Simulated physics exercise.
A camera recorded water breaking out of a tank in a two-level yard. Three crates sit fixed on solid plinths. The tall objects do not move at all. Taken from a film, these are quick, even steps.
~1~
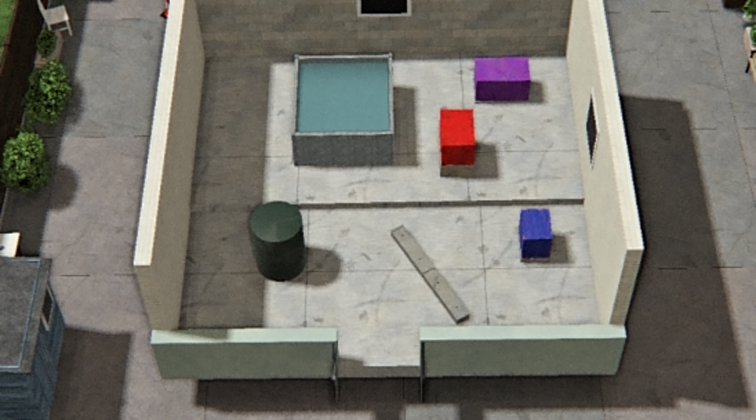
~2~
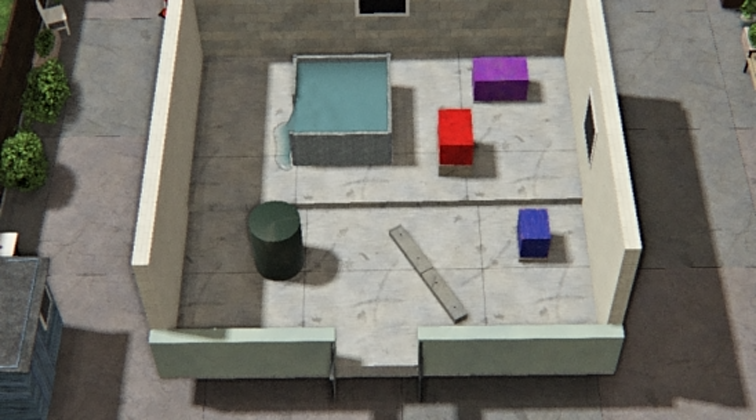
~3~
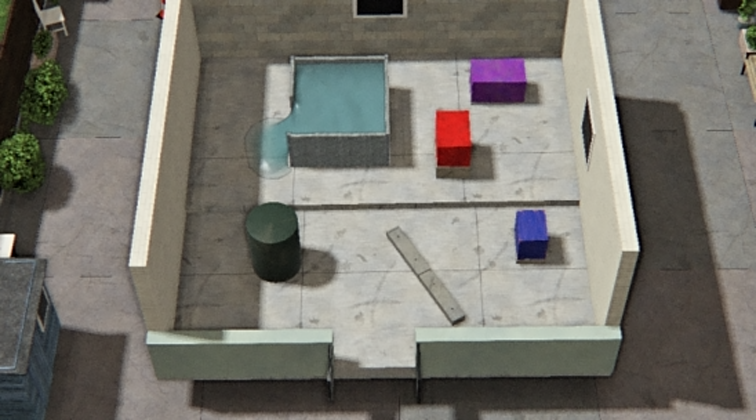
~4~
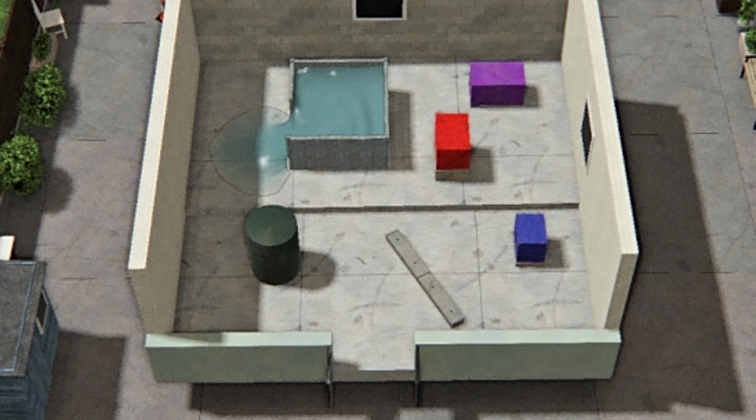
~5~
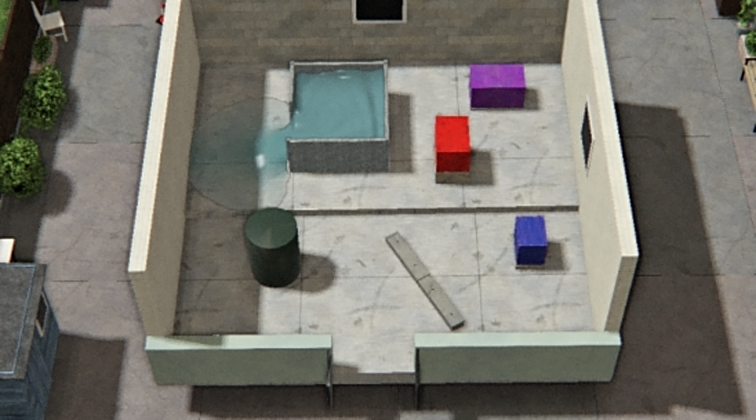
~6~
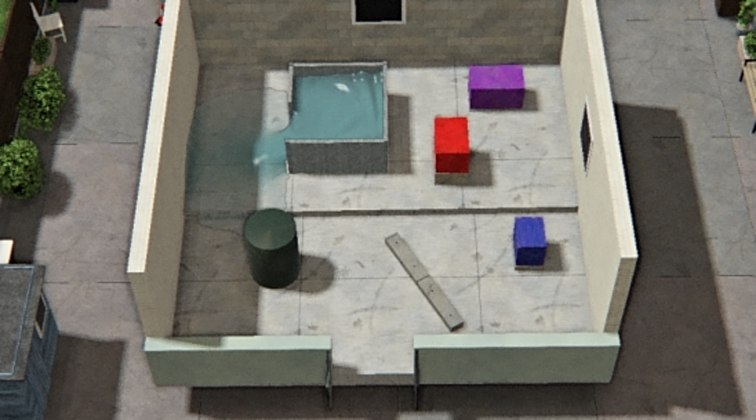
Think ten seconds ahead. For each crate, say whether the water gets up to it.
Red crate: No; blue crate: No; purple crate: Yes.
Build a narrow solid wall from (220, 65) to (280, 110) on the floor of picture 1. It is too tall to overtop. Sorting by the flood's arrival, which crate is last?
Answer: The one in blue.
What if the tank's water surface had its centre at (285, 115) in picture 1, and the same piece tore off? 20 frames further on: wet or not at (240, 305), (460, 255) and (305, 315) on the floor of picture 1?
First drenched; next unwetted; last drenched.
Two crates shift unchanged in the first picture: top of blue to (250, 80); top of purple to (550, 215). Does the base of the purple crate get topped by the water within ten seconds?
The purple crate is flooded.
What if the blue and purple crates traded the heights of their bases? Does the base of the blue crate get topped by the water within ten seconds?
Then: The blue crate is reached.
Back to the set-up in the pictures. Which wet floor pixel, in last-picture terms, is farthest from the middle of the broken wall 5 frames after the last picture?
The front should reach about (176, 307).
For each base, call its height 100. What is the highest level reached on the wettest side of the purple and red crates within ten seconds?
Some 220 and 20 % respectively.
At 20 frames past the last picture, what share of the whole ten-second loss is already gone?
Roughly 0 percent.
A moment on, water covers 15 % of the floor; the red crate not reached, the blue crate not reached, the purple crate not reached.
Next, water covers 25 % of the floor; the red crate not reached, the blue crate not reached, the purple crate not reached.
Then, water covers 40 % of the floor; the red crate not reached, the blue crate not reached, the purple crate not reached.
Later, water covers 65 % of the floor; the red crate water round its plinth, the blue crate not reached, the purple crate water round its plinth.
In the end, water covers 90 % of the floor; the red crate stayed above the water, the blue crate stayed above the water, the purple crate was topped.
